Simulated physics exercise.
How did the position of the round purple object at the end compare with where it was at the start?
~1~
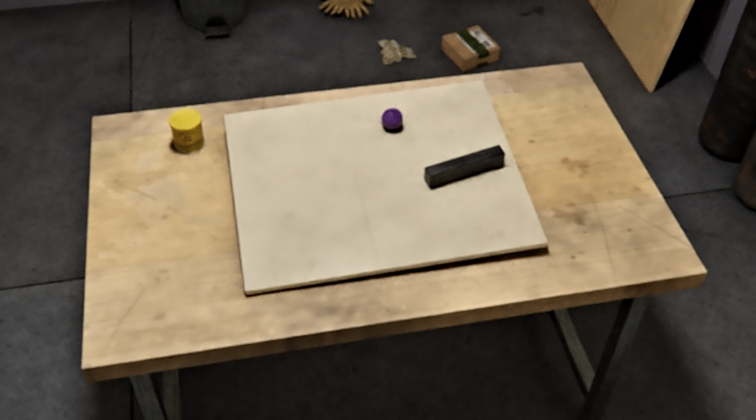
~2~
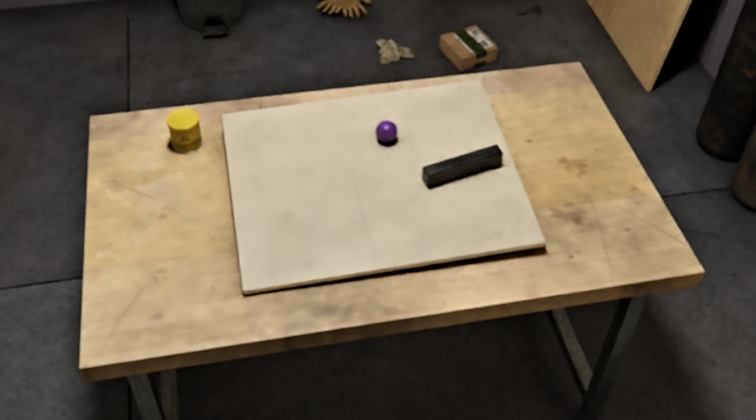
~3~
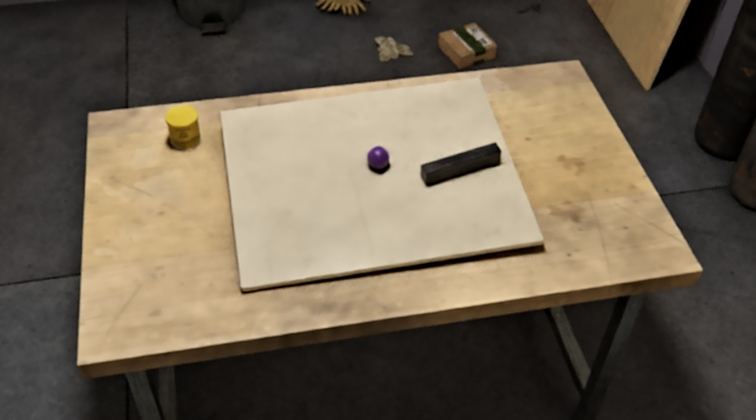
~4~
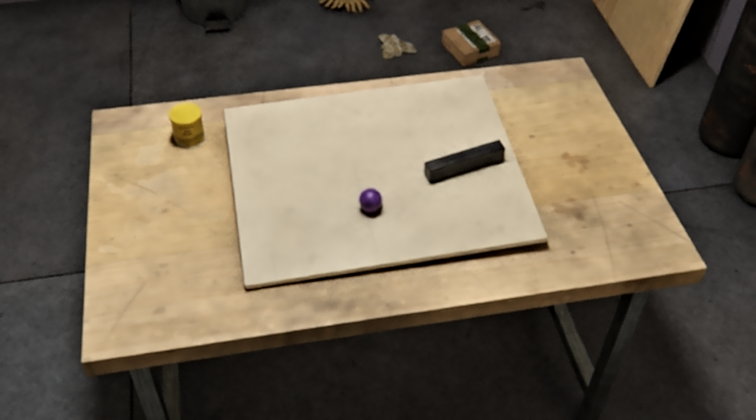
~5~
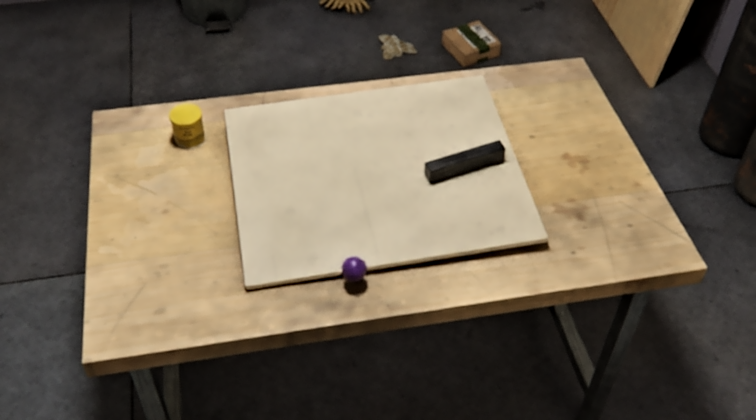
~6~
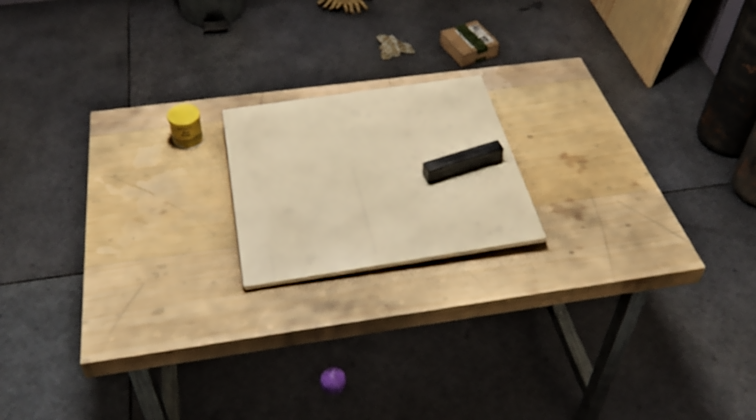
At the start it was on the far part of the pale board, up beyond the black block. By the end it was off the board and below the near side of the table, a little further left.
